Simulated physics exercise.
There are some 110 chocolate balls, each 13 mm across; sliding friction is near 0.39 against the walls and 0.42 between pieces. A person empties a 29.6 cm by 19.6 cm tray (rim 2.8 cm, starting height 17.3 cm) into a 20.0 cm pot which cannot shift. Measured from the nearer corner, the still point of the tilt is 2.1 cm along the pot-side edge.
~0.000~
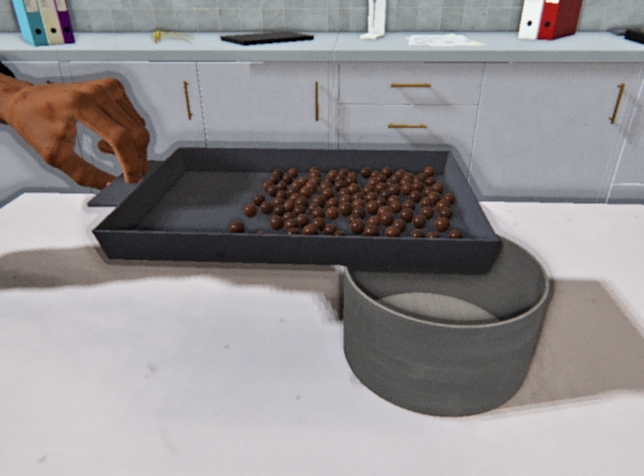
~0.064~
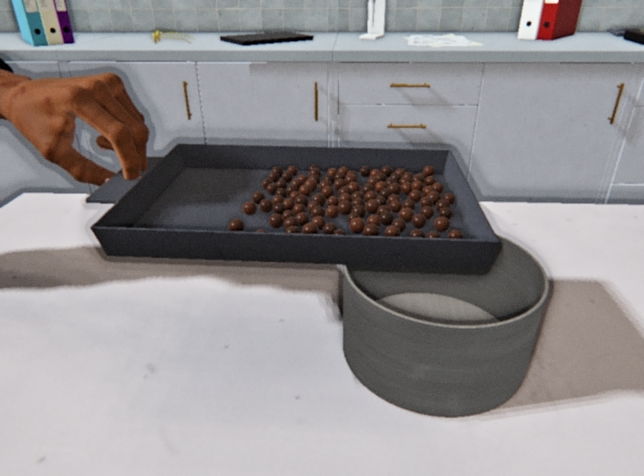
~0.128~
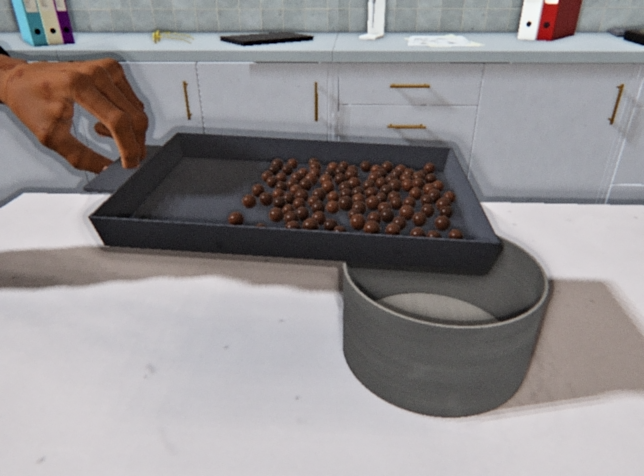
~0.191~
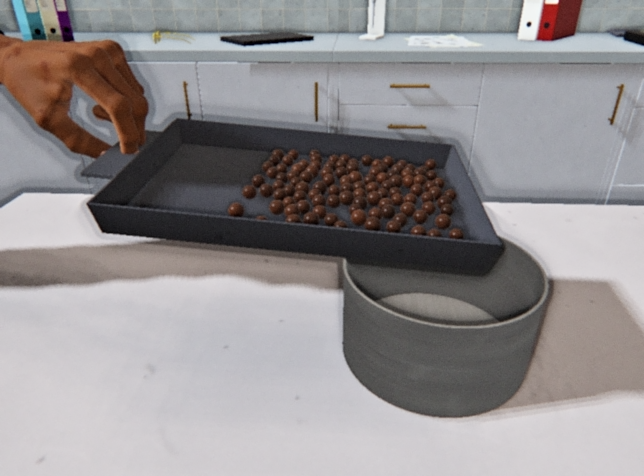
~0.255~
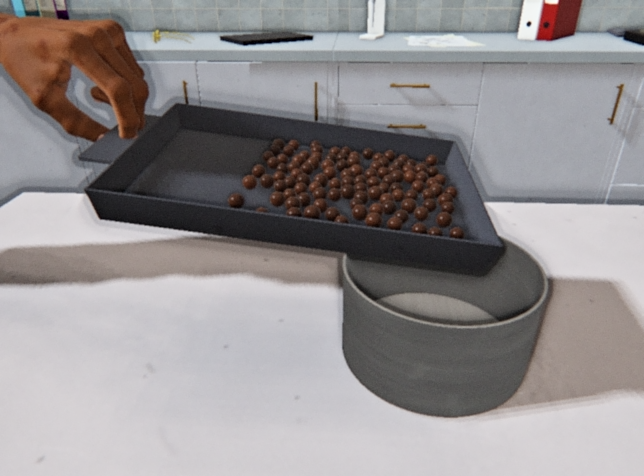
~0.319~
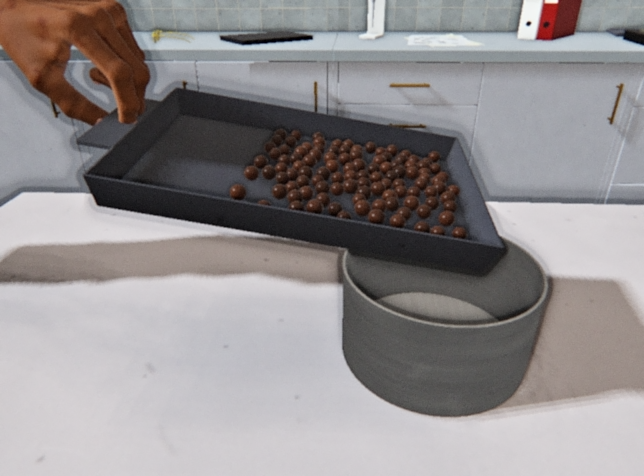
At the start, a dark tray of small brown balls sits level above a white counter, its right end over a round grey pot, with a hand at its left side. The hand then raises the left end, slanting the tray gently down to the right, while the balls stay clustered toward the right.
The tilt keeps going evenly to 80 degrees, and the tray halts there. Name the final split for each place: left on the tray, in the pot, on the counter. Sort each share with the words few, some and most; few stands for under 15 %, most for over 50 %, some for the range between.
The shares come out as follows. Tray: Most. Pot: Few. Counter: Few.
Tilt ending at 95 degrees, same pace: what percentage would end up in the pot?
That would give about 0 per cent.
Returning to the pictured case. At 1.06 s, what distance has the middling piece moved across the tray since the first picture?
Roughly 5 cm.
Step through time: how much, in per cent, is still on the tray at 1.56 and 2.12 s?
In order, near 100 and near 100.
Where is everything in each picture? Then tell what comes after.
In the first picture, tray tilt 0 degrees, front corners at (102, 228) and (490, 237); middle of the pieces at (358, 199); pot at (442, 264).
In the second picture, tray tilt 1 degrees, front corners at (100, 225) and (490, 238); middle of the pieces at (358, 198).
In the third picture, tray tilt 3 degrees, front corners at (98, 214) and (491, 239); middle of the pieces at (358, 193).
In the fourth picture, tray tilt 6 degrees, front corners at (97, 201) and (492, 240), lowest corner right front; middle of the pieces at (359, 188).
In the fifth picture, tray tilt 8 degrees, front corners at (95, 187) and (494, 241), lowest corner right front; middle of the pieces at (360, 182).
In the sixth picture, tray tilt 11 degrees, front corners at (94, 173) and (495, 242), lowest corner right front; middle of the pieces at (363, 176); pot at (441, 264). The tray's pace is about 45 degrees a second.
Then, at 1.06 s, tilt 43 degrees; the tray holds 100 %, the pot 0 %.
After 1.56 s, tilt 65 degrees; the tray holds 100 %, the pot 0 %.
After 2.12 s, tilt 80 degrees; the tray holds 100 %, the pot 0 %.
In the end, at 2.7 s, tray 100 %, pot 0 %, counter 0 %.
